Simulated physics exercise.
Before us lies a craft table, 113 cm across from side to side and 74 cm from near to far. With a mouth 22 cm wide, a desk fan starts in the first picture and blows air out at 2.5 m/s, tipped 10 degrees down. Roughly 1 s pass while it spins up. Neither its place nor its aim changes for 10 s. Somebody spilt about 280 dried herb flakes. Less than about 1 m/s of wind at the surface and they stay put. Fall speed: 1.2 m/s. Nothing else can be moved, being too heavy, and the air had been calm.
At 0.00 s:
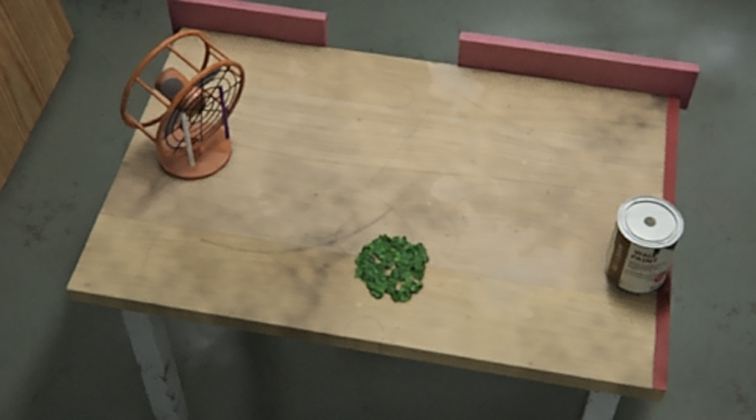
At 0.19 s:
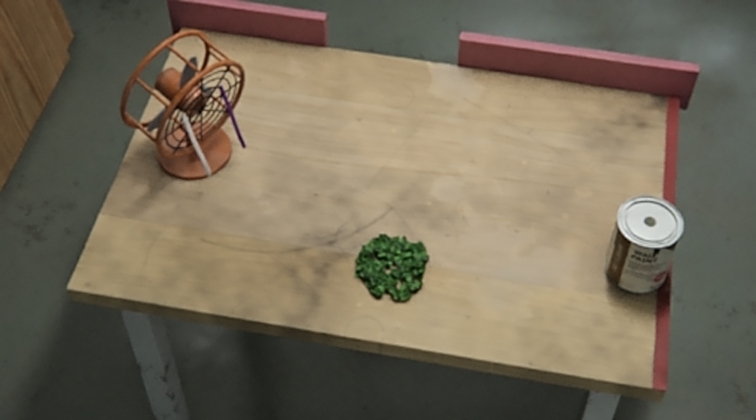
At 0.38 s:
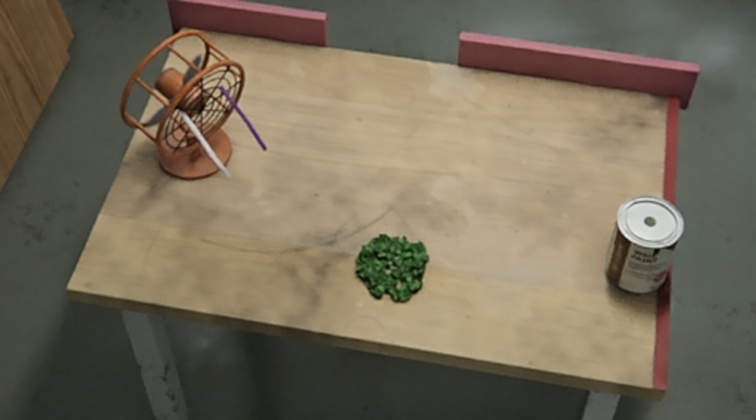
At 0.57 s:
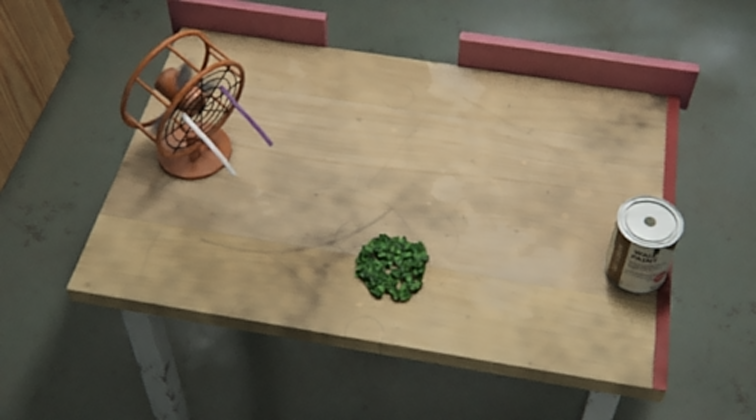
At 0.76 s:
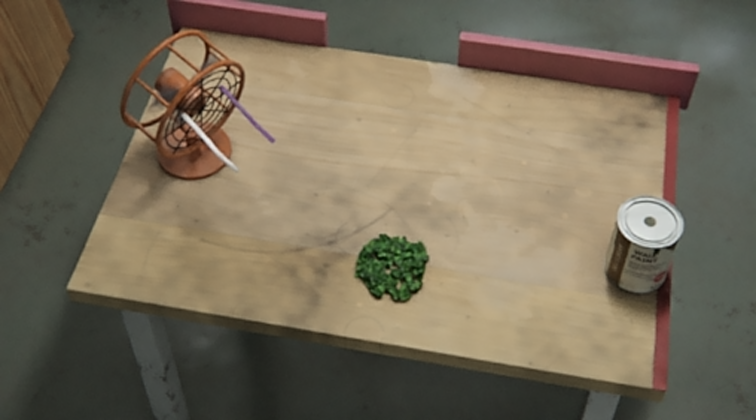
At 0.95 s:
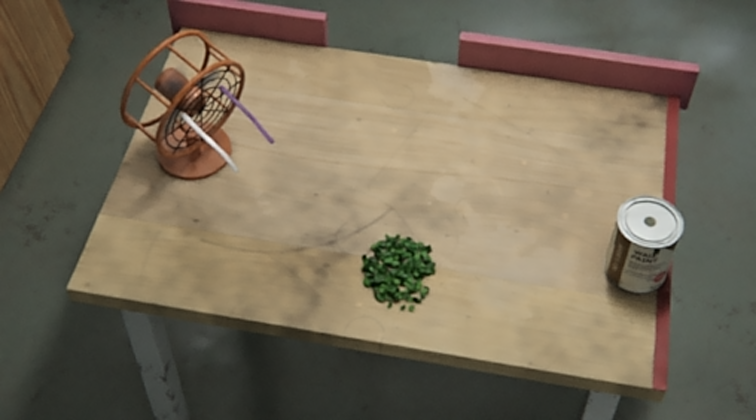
To begin with, a copper-coloured desk fan, a pile of green flakes and a tin sit still on a wooden table. The white and purple streamers on the fan swing up and stream outward while the pile stays put, then some flakes shift slightly rightward and the pile loosens and spreads.
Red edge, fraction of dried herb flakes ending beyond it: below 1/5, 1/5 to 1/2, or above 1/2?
My guess is the middle bracket, a fifth through half.
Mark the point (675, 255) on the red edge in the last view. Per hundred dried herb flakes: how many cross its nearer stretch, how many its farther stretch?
Roughly 30 % cross the nearer stretch, while around 0 % cross the farther one.
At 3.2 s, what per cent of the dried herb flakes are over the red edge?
I'd put it at about 30 percent.
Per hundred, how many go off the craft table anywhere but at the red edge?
That works out to near 60 per cent.
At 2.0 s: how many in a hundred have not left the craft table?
Near 4 per cent, more or less.
After 2.0 s, 4 % are on the move or not yet settled, 34 % are over the red edge.
After 3.2 s, 2 % are on the move or not yet settled, 34 % are over the red edge.
After 5.5 s, 2 % are on the move or not yet settled, 34 % are over the red edge.
After 10.0 s, at the end, 35 % are over the red edge.
